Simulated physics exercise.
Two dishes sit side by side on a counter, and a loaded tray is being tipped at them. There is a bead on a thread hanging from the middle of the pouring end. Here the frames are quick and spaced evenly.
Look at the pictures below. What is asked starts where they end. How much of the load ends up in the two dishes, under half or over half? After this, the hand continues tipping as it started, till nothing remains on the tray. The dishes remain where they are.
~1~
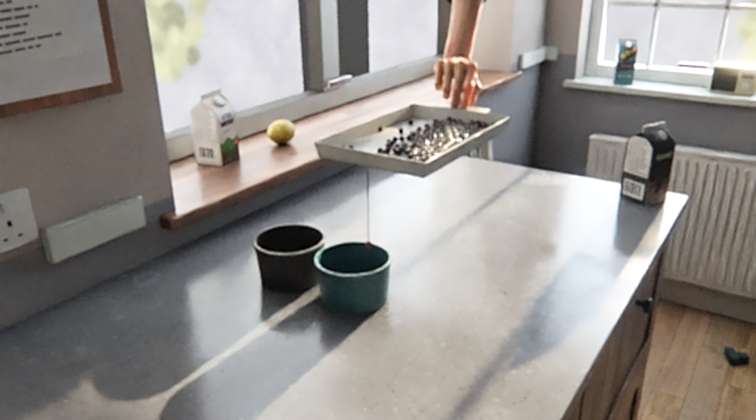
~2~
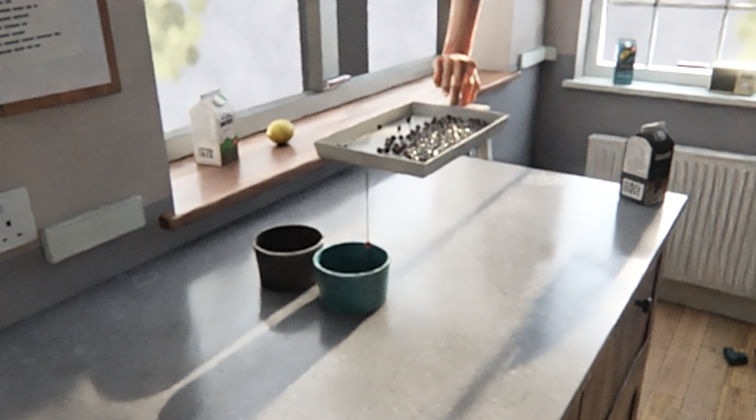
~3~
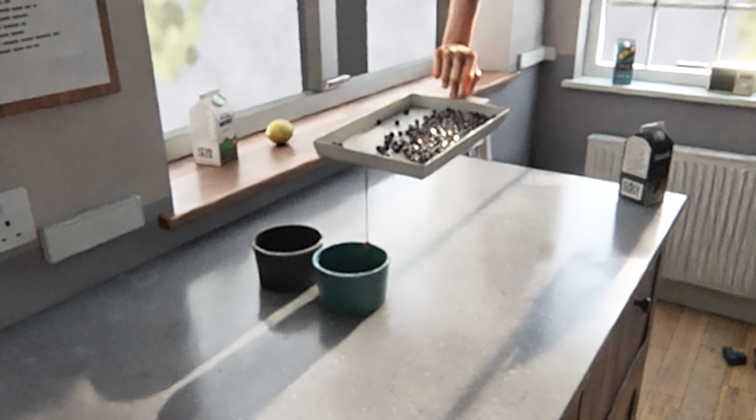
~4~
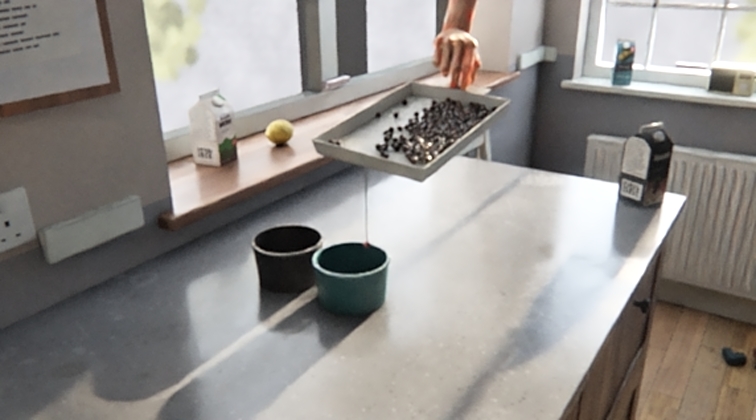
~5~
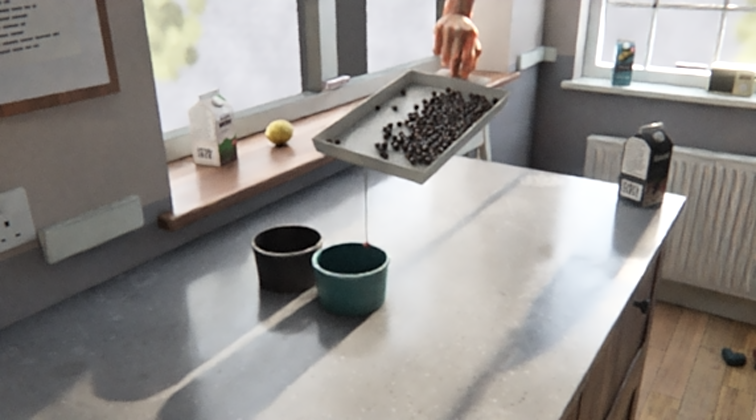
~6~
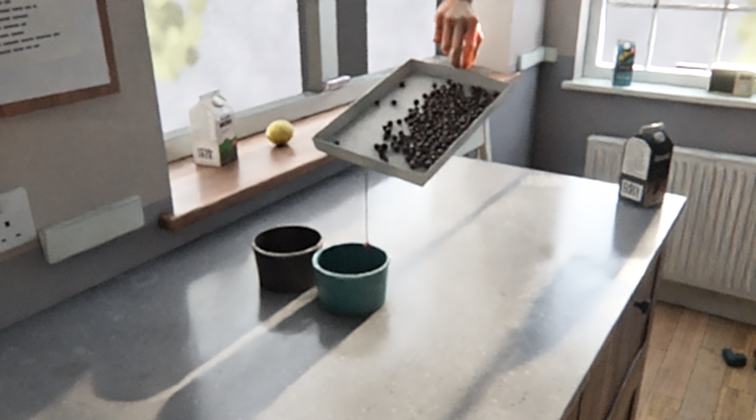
Most never reaches the dishes.
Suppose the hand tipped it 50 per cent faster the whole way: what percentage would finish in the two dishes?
I'd say 0 percent or thereabouts.
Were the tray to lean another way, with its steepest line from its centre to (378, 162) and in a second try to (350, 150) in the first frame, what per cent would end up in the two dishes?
Roughly 30 % in the first case and 70 % in the second.
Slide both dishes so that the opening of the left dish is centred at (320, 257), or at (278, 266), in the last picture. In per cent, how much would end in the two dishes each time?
In turn 80 and 0 in a hundred.
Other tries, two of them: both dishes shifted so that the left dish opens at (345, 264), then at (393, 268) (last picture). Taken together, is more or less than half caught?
With the first shift the pair saves beyond half; with the second, beyond half.
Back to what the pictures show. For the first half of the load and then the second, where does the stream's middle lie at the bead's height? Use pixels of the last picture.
(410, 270) first, (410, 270) later.
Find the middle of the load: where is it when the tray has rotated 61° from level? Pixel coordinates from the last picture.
In the last view, the load is centred near (411, 160).
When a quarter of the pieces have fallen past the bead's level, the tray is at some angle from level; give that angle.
A tilt of roughly 85°.
Just after the last frame, tray tipped steeply; almost all on the tray; about a tenth in the air.
A moment on, tray tipped right over; about a tenth on the tray; roughly two thirds outside both; roughly a quarter in the air.
Further on, tray tipped past a quarter turn; every one outside both.
When it is over, tray tipped past a quarter turn; just a few in the right dish; not one in the left dish; almost all outside both.
